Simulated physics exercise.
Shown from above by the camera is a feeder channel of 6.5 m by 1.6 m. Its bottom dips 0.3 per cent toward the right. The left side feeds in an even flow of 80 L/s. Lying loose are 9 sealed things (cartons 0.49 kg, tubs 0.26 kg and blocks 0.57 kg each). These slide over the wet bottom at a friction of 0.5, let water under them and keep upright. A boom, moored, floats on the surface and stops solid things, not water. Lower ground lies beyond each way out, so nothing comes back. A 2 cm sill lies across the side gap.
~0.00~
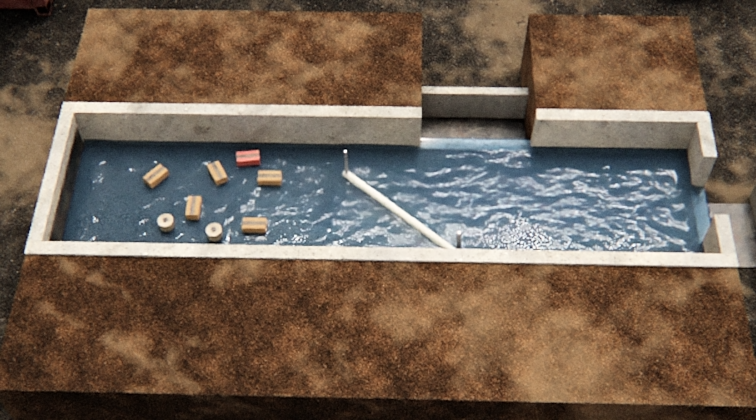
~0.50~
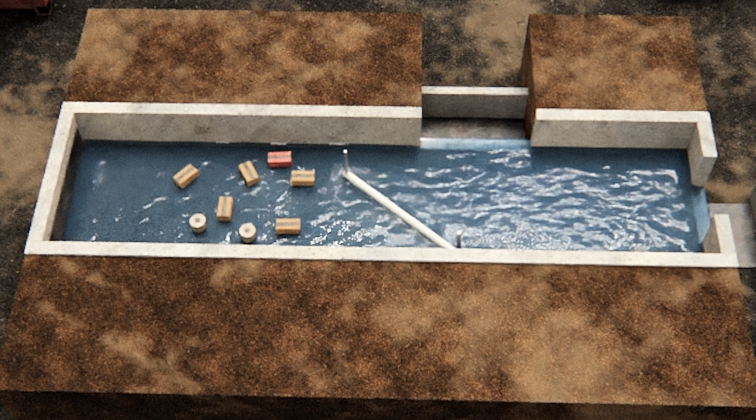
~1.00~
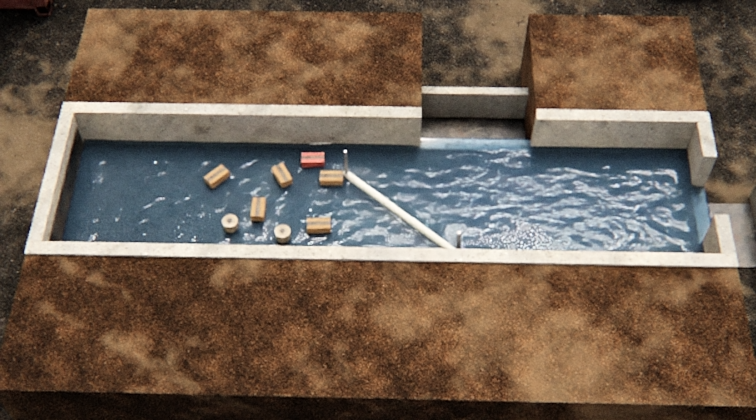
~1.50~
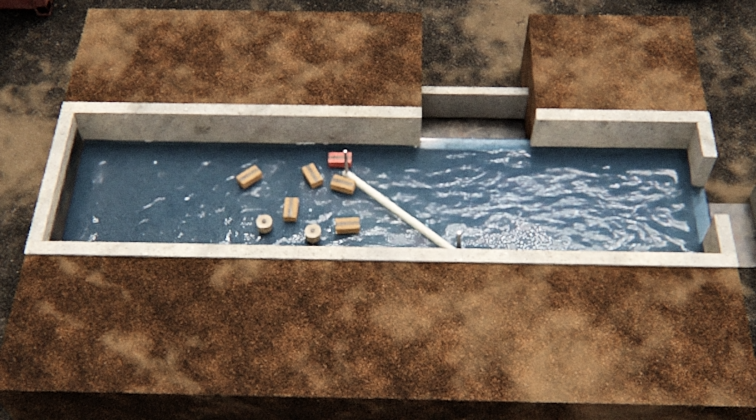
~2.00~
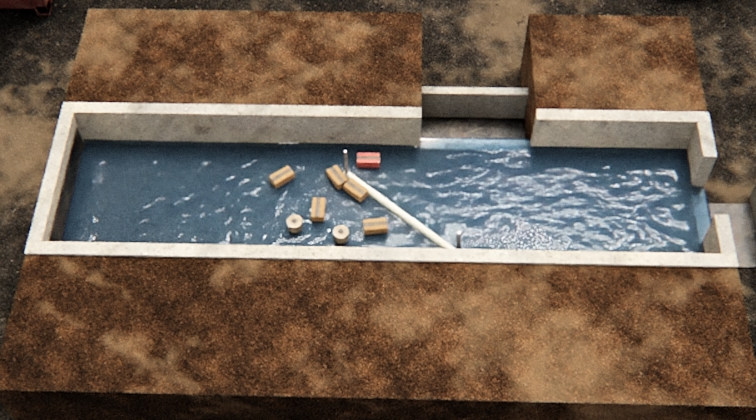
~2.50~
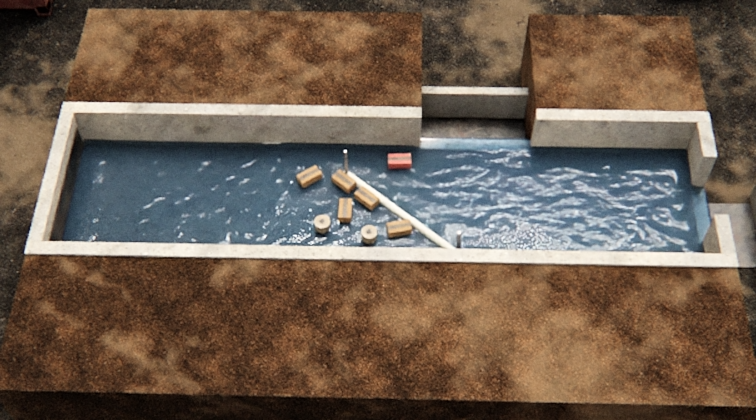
Water in a channel carries floating blocks and tubs rightward, the red one passing a slanted bar.
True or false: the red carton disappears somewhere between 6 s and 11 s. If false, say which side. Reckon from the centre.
False, earlier than 6 s.
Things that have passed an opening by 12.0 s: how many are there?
Count: 1.
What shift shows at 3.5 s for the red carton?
Roughly 250 cm.
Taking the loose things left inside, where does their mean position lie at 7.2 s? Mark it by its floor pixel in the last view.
(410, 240).
After 3.5 s the red carton is near (464, 147), 2.3 m from its start, afloat; 0 of 9 are out; 9 afloat.
After 7.2 s the red carton has gone out (at 3.9 s); 1 of 9 are out; 8 afloat.
After 12.0 s the red carton has gone out (at 3.9 s); 1 of 9 are out; 8 afloat.
After 16.0 s the red carton has gone out (at 3.9 s); 1 of 9 are out; 8 afloat.
